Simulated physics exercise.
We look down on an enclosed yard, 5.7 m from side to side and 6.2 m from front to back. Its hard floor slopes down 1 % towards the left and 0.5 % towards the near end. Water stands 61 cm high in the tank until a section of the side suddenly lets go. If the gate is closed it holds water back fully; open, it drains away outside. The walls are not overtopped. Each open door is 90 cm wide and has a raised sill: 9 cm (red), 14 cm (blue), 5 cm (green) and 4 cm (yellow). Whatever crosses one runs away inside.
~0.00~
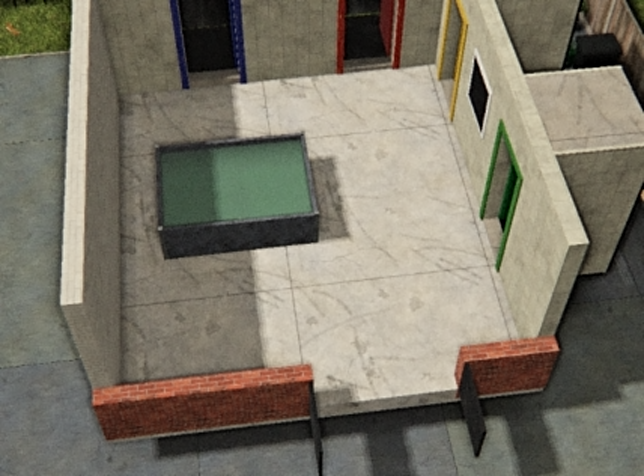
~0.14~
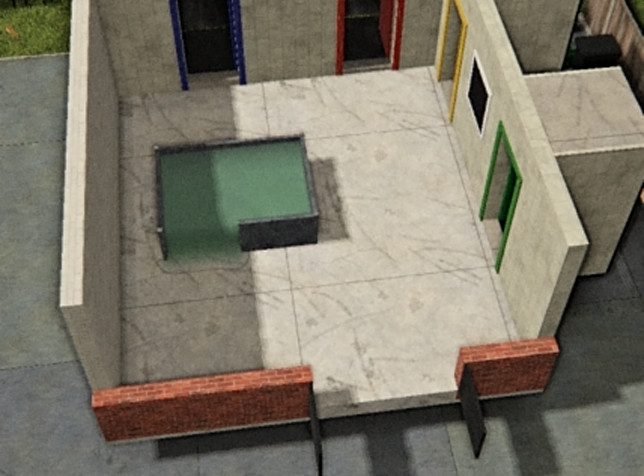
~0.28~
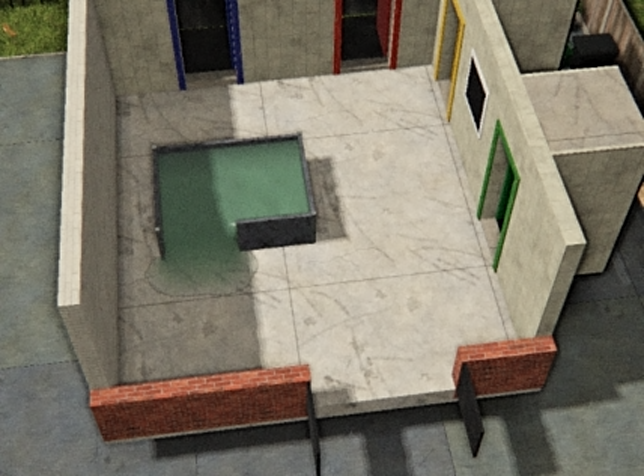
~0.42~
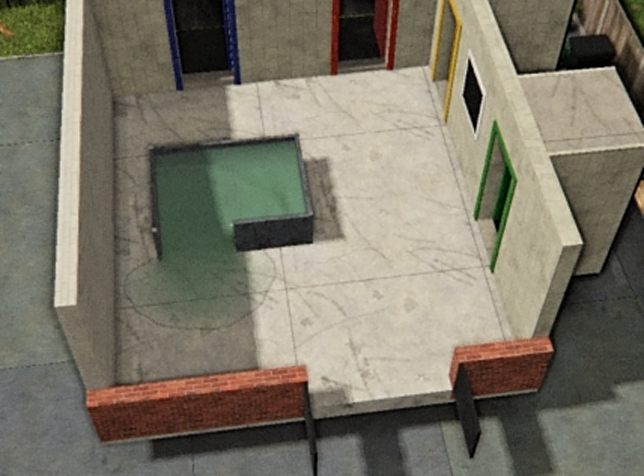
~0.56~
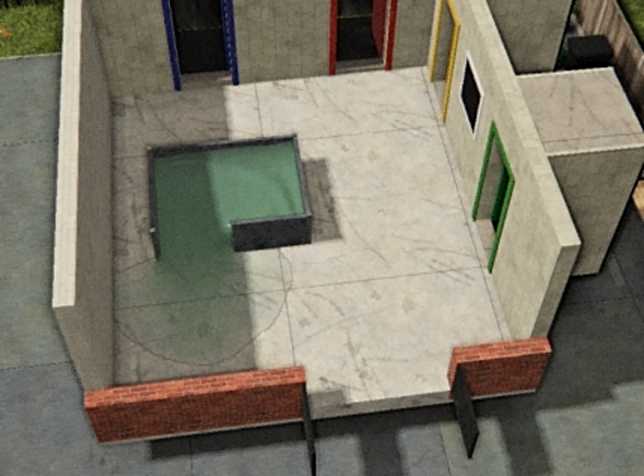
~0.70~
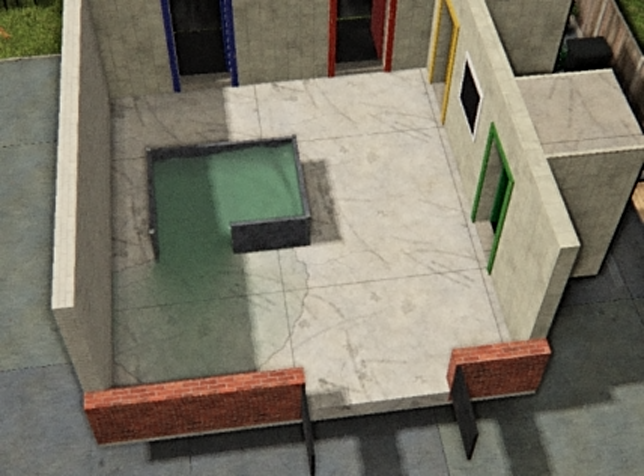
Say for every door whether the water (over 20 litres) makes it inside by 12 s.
The water let in: At the red door it keeps below the limit; at the blue door it does not reach the limit; at the green door it passes the limit; at the yellow door it keeps below the limit.
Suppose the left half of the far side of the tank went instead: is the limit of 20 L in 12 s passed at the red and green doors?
Then: Red not over, green not over.
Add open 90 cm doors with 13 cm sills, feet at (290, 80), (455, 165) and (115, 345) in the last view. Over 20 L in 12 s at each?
In turn: Below, not over, over.
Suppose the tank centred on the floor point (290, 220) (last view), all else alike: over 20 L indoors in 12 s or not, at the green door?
Against that limit: Green below.
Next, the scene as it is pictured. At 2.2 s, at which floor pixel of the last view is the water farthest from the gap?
At about (414, 380).
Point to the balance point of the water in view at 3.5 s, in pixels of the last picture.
At about (232, 291).
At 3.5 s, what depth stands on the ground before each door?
Depths in cm: Red 0, blue 0, green 0, yellow 0.
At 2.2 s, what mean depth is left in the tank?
Roughly 30 cm on average.
After 1.4 s water covers 20 % of the floor and is deepest (52 cm) near (114, 406); red door not reached, blue door not reached, green door not reached, yellow door not reached.
After 2.2 s water covers 25 % of the floor and is deepest (40 cm) near (114, 418); red door not reached, blue door not reached, green door not reached, yellow door not reached.
After 3.5 s water covers 40 % of the floor and is deepest (24 cm) near (114, 418); red door not reached, blue door not reached, green door not reached, yellow door not reached.
After 7.0 s water covers 80 % of the floor and is deepest (14 cm) near (114, 418); red door not reached, blue door 3 cm at the sill, 0 L in, green door 8 cm at the sill, 29 L in, yellow door 3 cm at the sill, 0 L in.
After 12.0 s water covers 100 % of the floor and is deepest (9 cm) near (212, 169); red door 5 cm at the sill, 0 L in, blue door 7 cm at the sill, 0 L in, green door 4 cm at the sill, 36 L in, yellow door 4 cm at the sill, 1 L in.
